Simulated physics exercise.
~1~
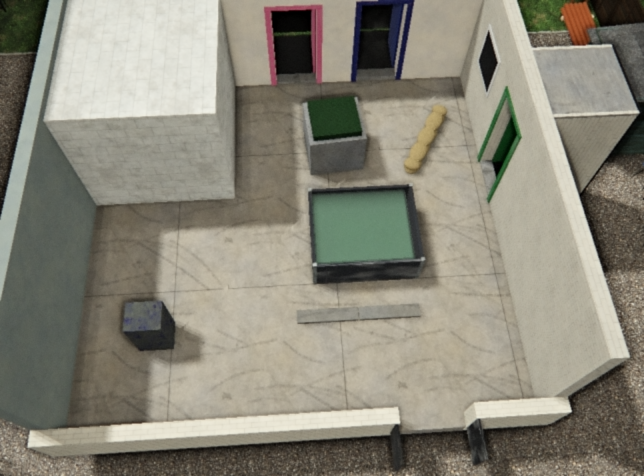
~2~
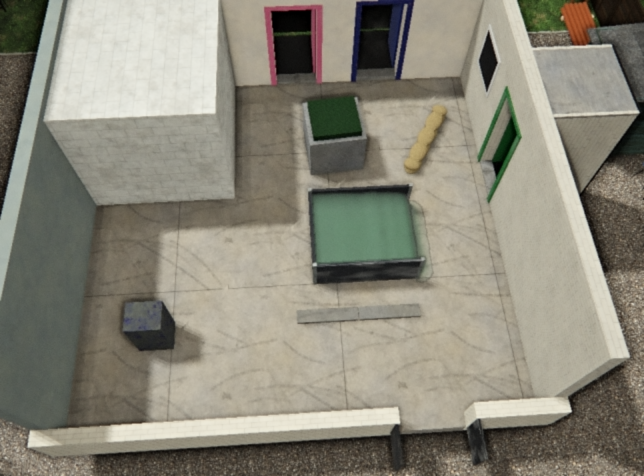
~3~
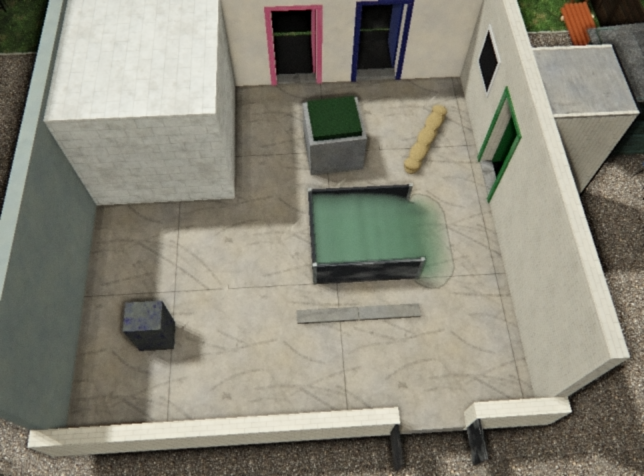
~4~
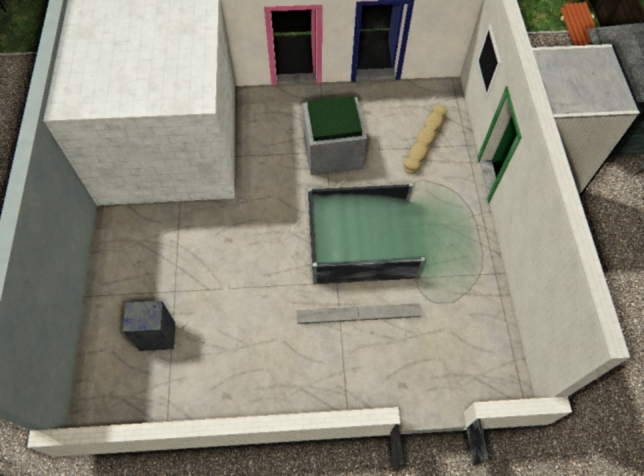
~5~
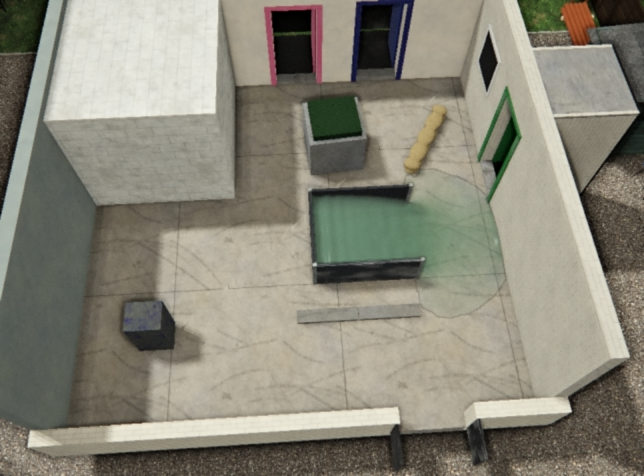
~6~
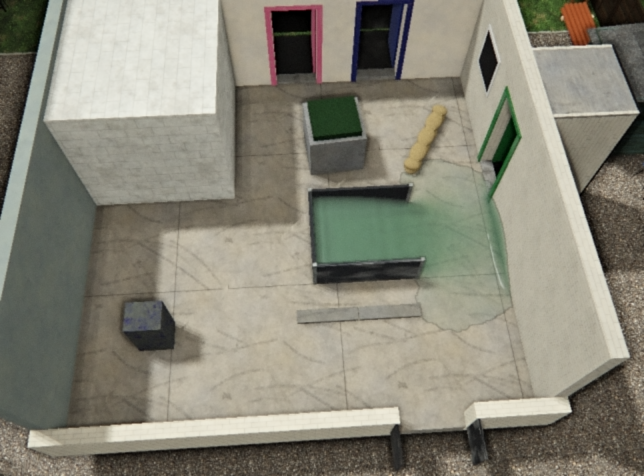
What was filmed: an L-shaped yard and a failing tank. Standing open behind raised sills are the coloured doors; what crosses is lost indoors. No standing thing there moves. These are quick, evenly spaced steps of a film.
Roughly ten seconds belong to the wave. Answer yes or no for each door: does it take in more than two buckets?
Green door: Yes; blue door: No; pink door: No.
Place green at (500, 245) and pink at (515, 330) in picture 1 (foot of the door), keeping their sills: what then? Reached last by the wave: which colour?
That would be the blue one.
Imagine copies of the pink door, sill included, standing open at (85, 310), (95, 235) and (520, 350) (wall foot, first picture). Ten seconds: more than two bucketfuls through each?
So it goes runs below, then runs below, then runs above.
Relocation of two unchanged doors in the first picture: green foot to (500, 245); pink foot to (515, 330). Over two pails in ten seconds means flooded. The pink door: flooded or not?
Pink: Over the limit.
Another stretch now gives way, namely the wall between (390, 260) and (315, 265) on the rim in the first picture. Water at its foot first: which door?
First to be reached: The green one.
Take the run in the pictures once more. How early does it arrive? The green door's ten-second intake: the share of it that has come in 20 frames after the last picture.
Result: 75 % of the ten-second total.
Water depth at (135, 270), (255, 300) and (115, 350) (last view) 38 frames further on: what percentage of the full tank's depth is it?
First spot roughly 0 %, second 2 %, third 2 %.
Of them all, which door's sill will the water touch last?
Answer: The pink one.
A moment on, water covers 15 % of the floor; the green door over two buckets in, the blue door not reached, the pink door not reached.
Next, water covers 20 % of the floor; the green door far over two buckets in, the blue door not reached, the pink door not reached.
Then, water covers 30 % of the floor; the green door far over two buckets in, the blue door wet at the sill, nothing in, the pink door not reached.
Later, water covers 65 % of the floor; the green door far over two buckets in, the blue door wet at the sill, nothing in, the pink door wet at the sill, nothing in.
In the end, water covers 90 % of the floor; the green door far over two buckets in, the blue door wet at the sill, nothing in, the pink door wet at the sill, nothing in.
